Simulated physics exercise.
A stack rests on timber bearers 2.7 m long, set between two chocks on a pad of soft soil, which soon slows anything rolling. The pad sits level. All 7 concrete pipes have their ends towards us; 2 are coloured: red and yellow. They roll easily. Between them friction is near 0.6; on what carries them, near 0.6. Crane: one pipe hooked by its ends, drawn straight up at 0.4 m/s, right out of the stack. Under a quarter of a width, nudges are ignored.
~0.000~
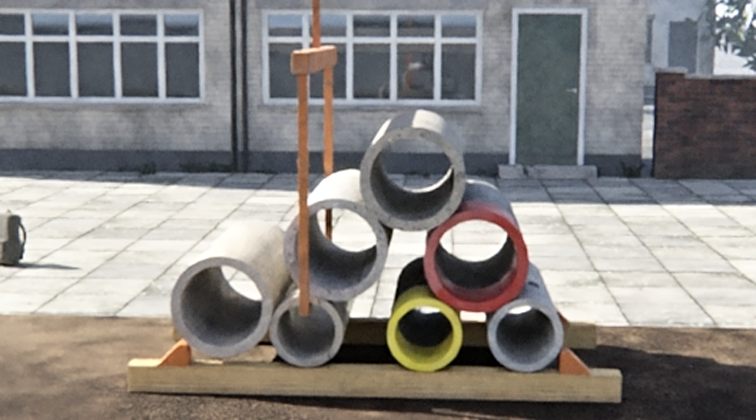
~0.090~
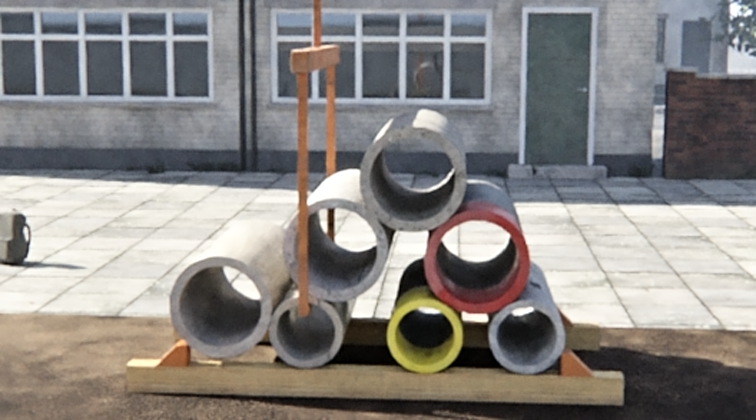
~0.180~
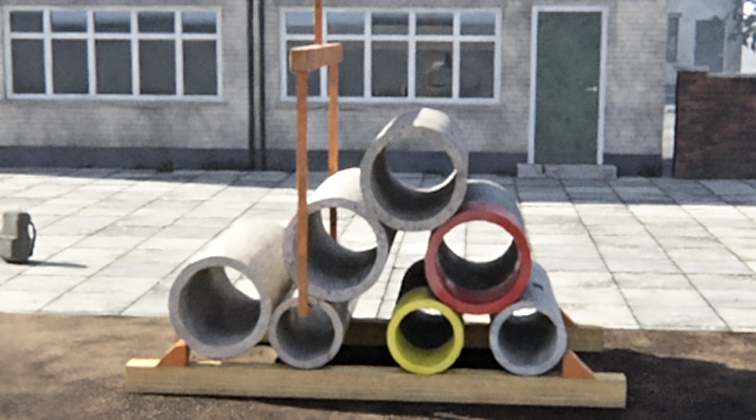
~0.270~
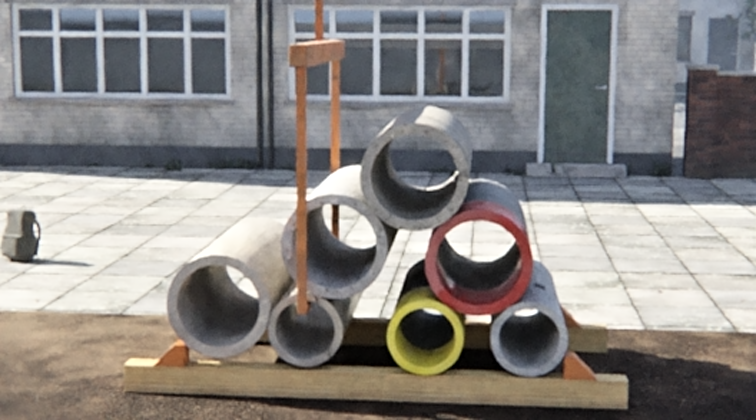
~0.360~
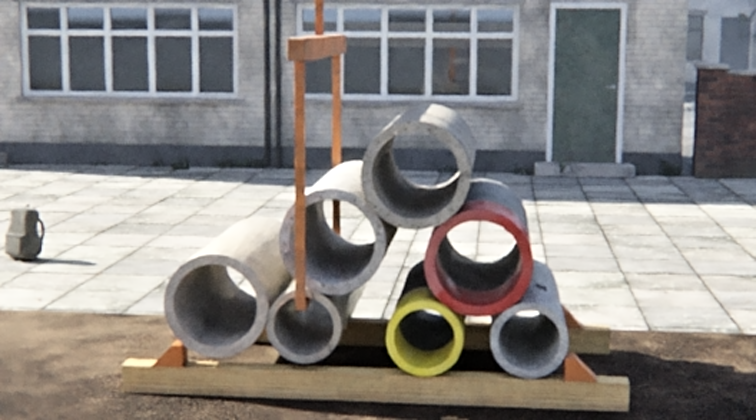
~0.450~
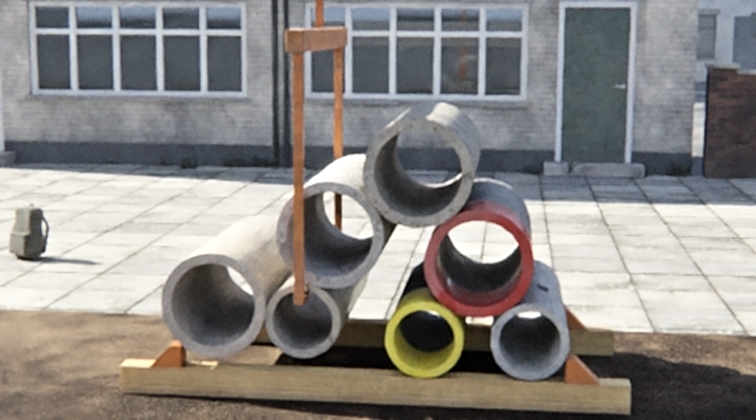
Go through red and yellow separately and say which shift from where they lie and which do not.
Red pipe - does not. Yellow - does not.
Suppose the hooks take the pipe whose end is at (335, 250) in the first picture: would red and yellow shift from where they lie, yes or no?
Answers then - red: Negative, yellow: Negative.
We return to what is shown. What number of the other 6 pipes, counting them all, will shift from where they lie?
2.
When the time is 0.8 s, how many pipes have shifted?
The tally at that time would be 1.
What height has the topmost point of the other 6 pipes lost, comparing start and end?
Roughly 25 cm.
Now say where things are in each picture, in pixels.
The first frame shows red (476, 263), yellow (425, 335); hooked one at (306, 332); the pad is level; 4 of the 7 form the bottom row.
The second frame shows red (477, 264), yellow (425, 336); hooked one at (305, 333).
The third frame shows red (478, 264), yellow (425, 337); hooked one at (305, 333).
The fourth frame shows red (479, 264), yellow (425, 337); hooked one at (304, 331), up 1 cm.
The fifth frame shows red (478, 265), yellow (425, 338); hooked one at (303, 327), up 4 cm.
The sixth frame shows red (478, 266), yellow (424, 340); hooked one at (302, 322), up 7 cm.
Then, 0.8 s in, red is where it was; yellow is where it was; 1 other dislodged.
In the end (3.3 s), red is unmoved; yellow is unmoved; 2 others dislodged.
